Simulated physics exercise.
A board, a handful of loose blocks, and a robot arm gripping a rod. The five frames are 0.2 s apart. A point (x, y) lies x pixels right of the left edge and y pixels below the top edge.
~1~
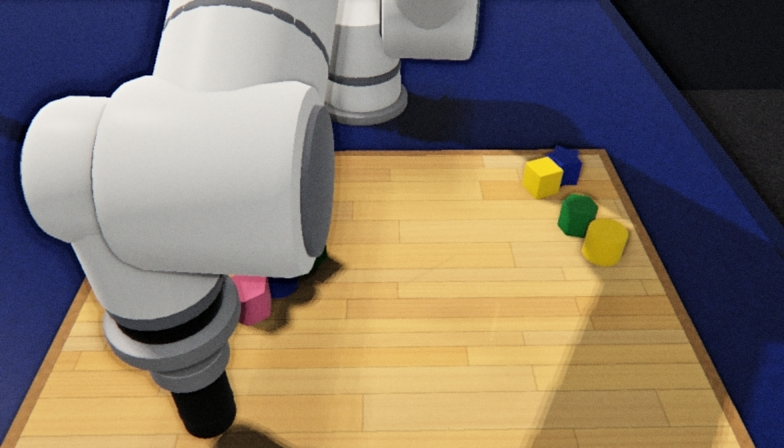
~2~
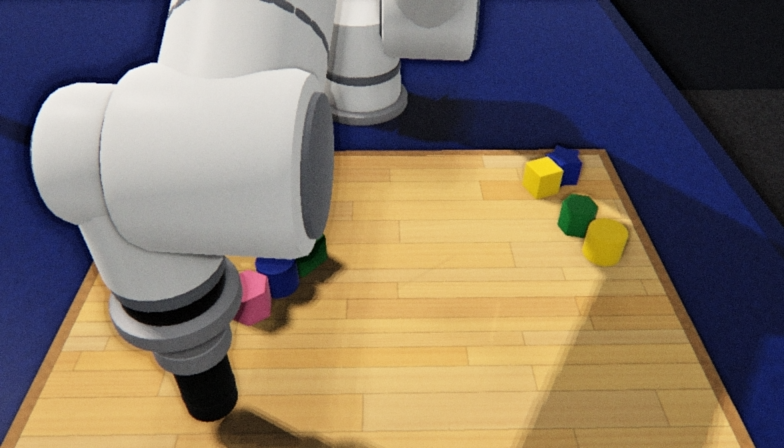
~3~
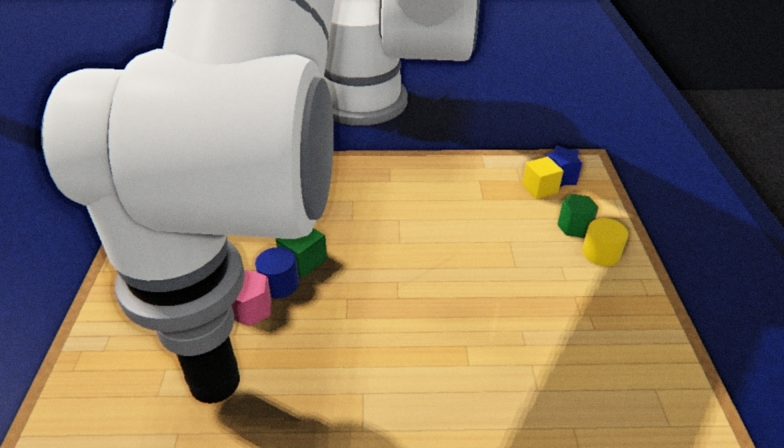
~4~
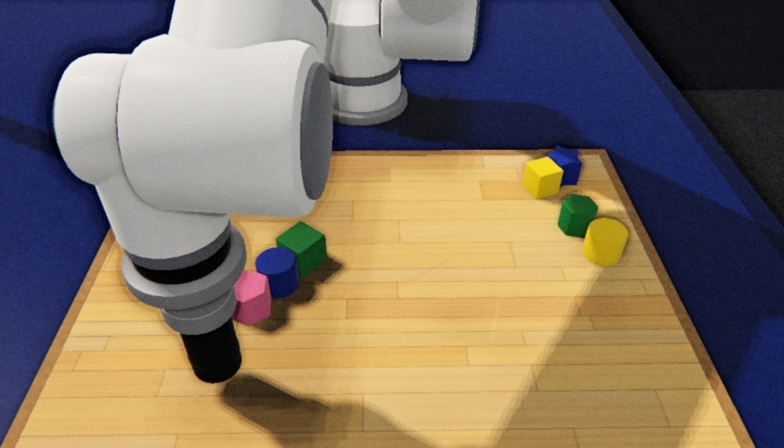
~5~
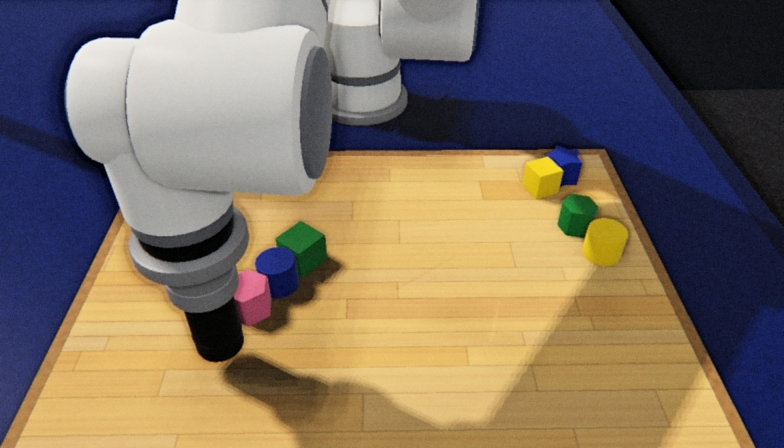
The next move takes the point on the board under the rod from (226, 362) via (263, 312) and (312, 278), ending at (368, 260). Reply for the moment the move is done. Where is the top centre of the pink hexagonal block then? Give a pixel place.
It sits at (247, 254).
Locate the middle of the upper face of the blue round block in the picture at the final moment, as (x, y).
It ends at (277, 232).
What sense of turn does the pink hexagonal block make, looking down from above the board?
From above, the turn goes anticlockwise.
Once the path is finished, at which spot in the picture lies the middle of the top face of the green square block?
The middle of its upper face will lie at (327, 216).
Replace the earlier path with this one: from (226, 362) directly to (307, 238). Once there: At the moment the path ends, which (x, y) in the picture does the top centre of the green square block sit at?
Its top middle is near (340, 204).
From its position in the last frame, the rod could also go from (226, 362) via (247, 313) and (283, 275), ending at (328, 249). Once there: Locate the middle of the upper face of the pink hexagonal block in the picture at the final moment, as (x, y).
Somewhere near (253, 233).
On the path given first. One third of the way, rod (260, 294); pink hexagonal block (249, 259), turned 60° anticlockwise; blue round block (277, 237); green square block (315, 225).
Two thirds of the way, rod (310, 260); pink hexagonal block (247, 254), turned 70° anticlockwise; blue round block (277, 232); green square block (316, 223).
At the end, rod (368, 243); pink hexagonal block (247, 254), turned 70° anticlockwise; blue round block (277, 232); green square block (327, 216), turned 35° anticlockwise.
